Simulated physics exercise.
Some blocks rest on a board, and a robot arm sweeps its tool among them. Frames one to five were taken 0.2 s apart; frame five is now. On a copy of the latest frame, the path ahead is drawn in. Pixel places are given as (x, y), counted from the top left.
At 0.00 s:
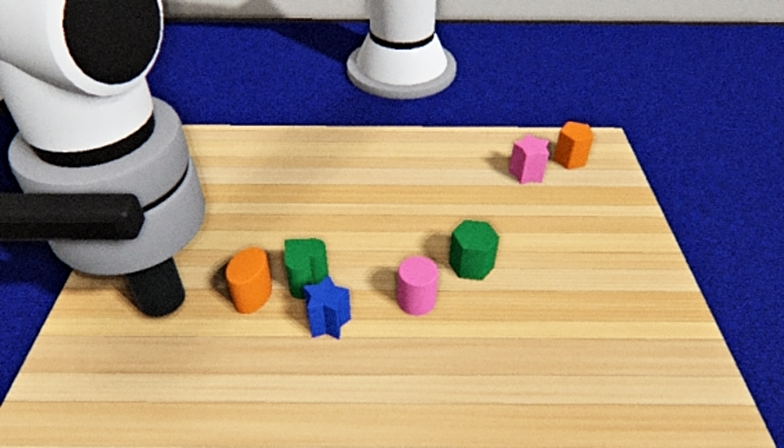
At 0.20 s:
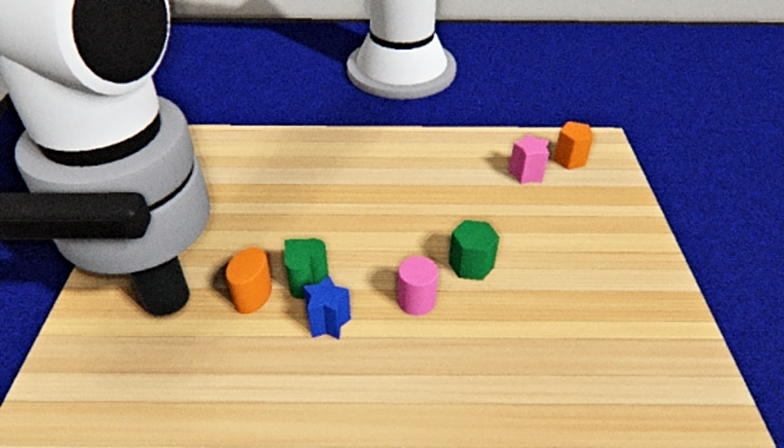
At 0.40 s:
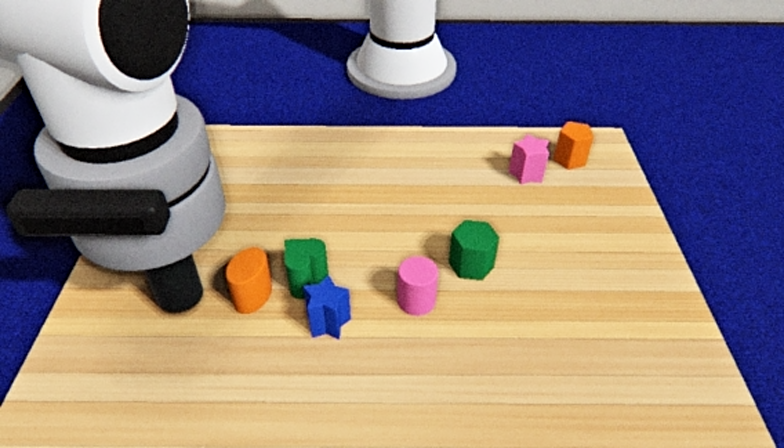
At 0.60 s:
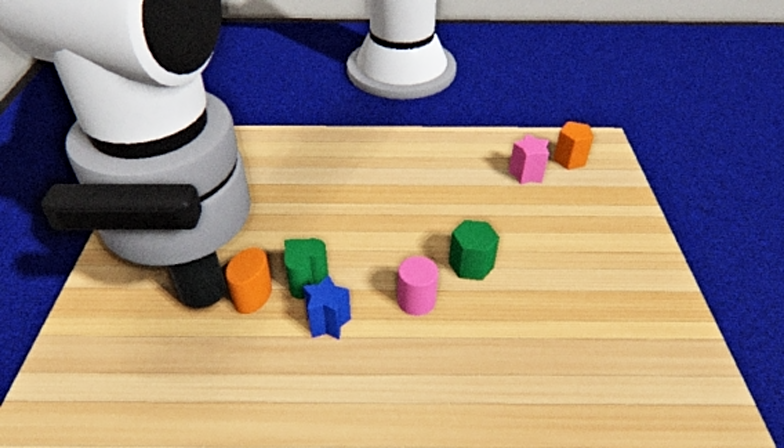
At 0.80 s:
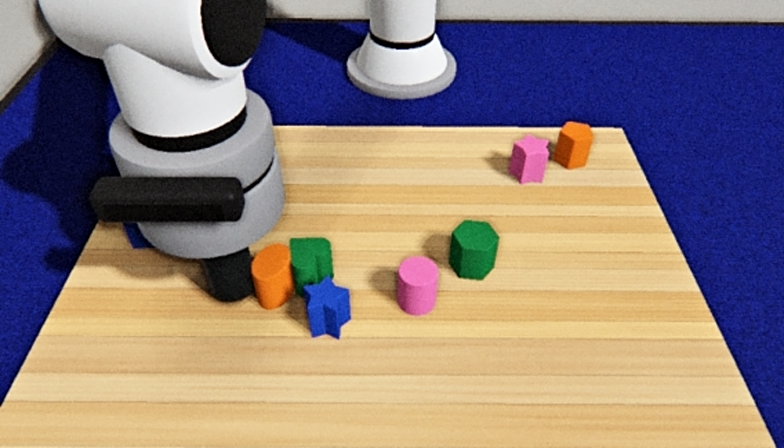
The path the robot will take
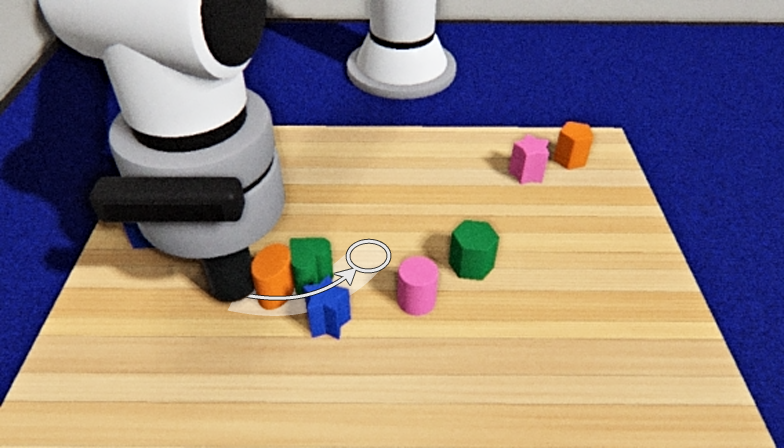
At first, a robot arm holds its black tool at the left of a wooden board scattered with colourful blocks, barely moving. The tool then slides right toward the orange oval block and pushes it a short way up against the green heart, which shifts slightly, while the other blocks stay still.
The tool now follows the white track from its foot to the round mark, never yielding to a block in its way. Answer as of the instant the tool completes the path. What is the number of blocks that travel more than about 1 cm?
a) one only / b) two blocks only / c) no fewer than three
b (two blocks only)
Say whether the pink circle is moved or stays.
The pink circle is left alone.
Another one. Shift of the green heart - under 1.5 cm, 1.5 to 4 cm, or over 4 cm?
The move is long, over 4 cm.
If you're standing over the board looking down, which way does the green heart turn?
Turns anticlockwise.
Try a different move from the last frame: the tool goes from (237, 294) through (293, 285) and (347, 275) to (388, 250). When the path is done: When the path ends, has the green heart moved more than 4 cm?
The answer is yes.
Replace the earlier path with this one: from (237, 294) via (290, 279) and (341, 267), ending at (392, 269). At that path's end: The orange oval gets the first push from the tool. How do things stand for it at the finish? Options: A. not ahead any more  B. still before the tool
Option B.
The drawn path runs from (237, 294) via (287, 298) and (335, 284), ending at (369, 256).
What follows on the original path. One third of the way, tool at (286, 290); orange oval at (322, 257), turned 35° anticlockwise; green heart at (348, 237), turned 20° anticlockwise.
Two thirds of the way, tool at (336, 275); orange oval at (372, 244), turned 30° anticlockwise; green heart at (389, 218), turned 60° anticlockwise.
At the end, tool at (368, 248); orange oval at (406, 232), turned 30° anticlockwise; green heart at (412, 205), turned 75° anticlockwise; blue star-shaped block not moved; pink circle not moved.
